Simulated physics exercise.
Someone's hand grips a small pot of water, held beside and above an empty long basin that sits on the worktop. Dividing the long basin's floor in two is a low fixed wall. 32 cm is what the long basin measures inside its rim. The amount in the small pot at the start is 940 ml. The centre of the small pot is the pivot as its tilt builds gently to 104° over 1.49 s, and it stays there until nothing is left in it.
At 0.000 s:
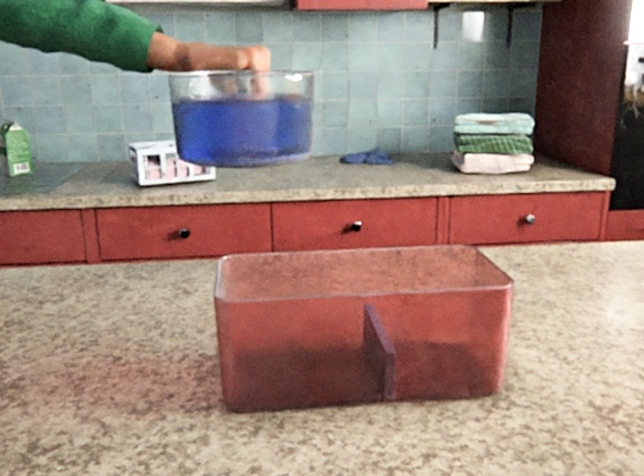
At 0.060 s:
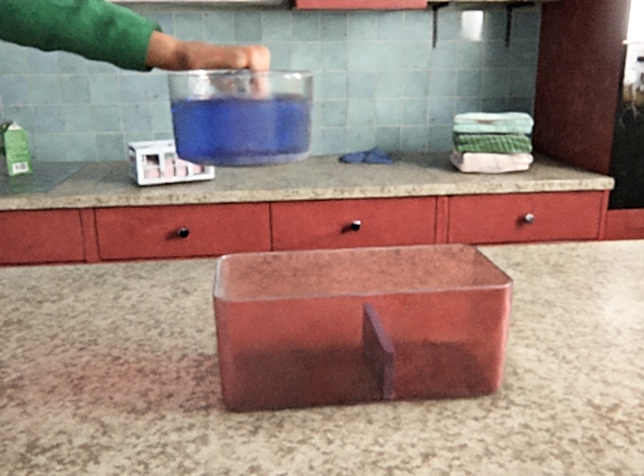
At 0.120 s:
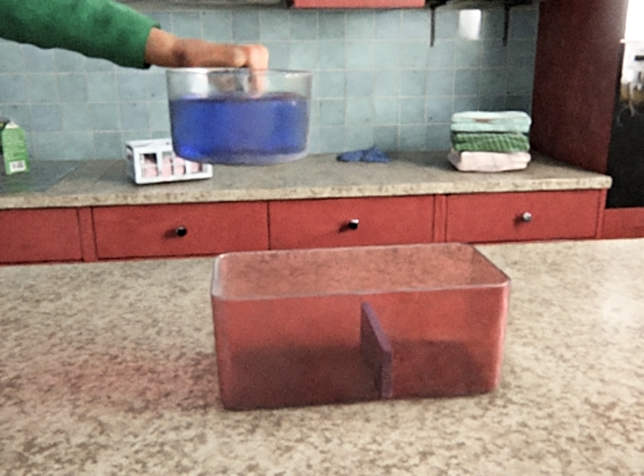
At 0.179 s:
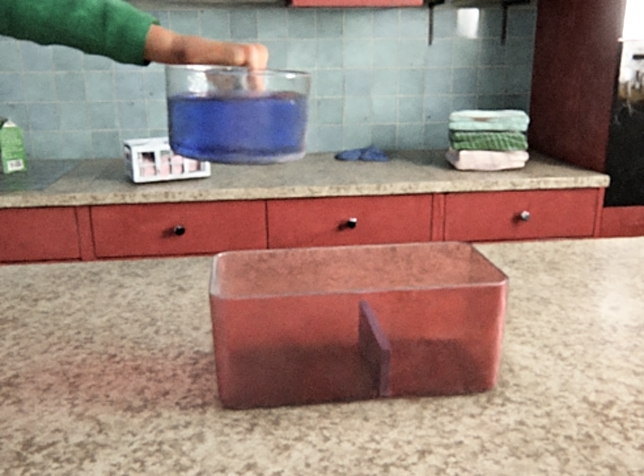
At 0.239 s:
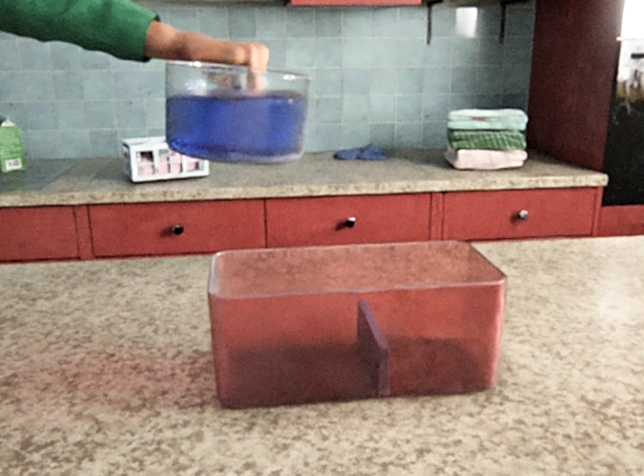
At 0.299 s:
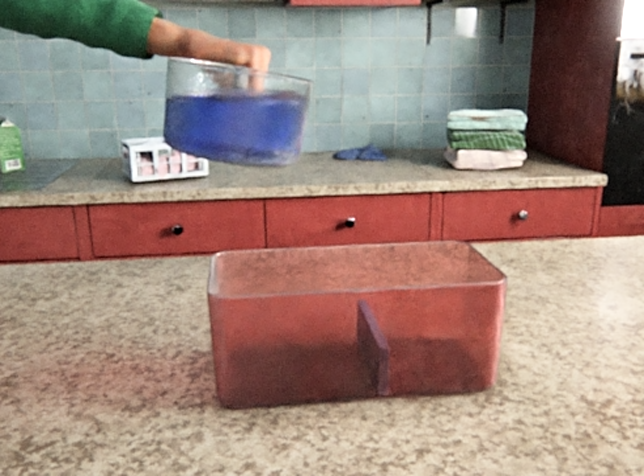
A clear round pot of blue water, gripped at its rim by a hand in a green sleeve reaching from the left, hangs nearly level, then tilts slightly, its right side dipping. Below it, an empty translucent red basin with a short purple divider sits on a speckled worktop. The kitchen, seen from the front with red drawers, blue-green tiles and folded towels behind, shifts very slightly as the camera drifts.
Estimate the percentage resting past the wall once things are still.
I would say roughly 60 percent.
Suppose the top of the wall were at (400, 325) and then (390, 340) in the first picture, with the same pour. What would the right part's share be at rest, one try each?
First try about 30 %, second try about 45 %.
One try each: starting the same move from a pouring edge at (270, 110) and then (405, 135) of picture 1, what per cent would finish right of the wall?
The first try gives around 0 percent, the second around 90 percent.
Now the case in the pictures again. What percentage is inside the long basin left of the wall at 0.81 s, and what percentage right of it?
2 on the left, 2 on the right, roughly.
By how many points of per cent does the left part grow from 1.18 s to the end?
Difference: Approx. 28 %.
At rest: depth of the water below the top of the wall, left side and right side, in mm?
Some 42 mm on the left and 26 mm on the right.
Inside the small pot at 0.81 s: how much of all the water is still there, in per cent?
Fraction remaining: Approx. 72 per cent.
Then, 0.81 s in, the tilt is 59° and 72 per cent is still to pour, 2 is left of the wall and 2 right of it.
Then, 1.18 s in, the tilt is 93° and 17 per cent is still to pour, 12 is left of the wall and 55 right of it.
Then, 1.57 s in, the tilt is 104° and 1 per cent is still to pour, 37 is left of the wall and 59 right of it.
Then, 1.99 s in, the tilt is 104° and 0 per cent is still to pour, 40 is left of the wall and 60 right of it.
Finally, 39 per cent lies left of the wall, 60 right of it and 1 outside.
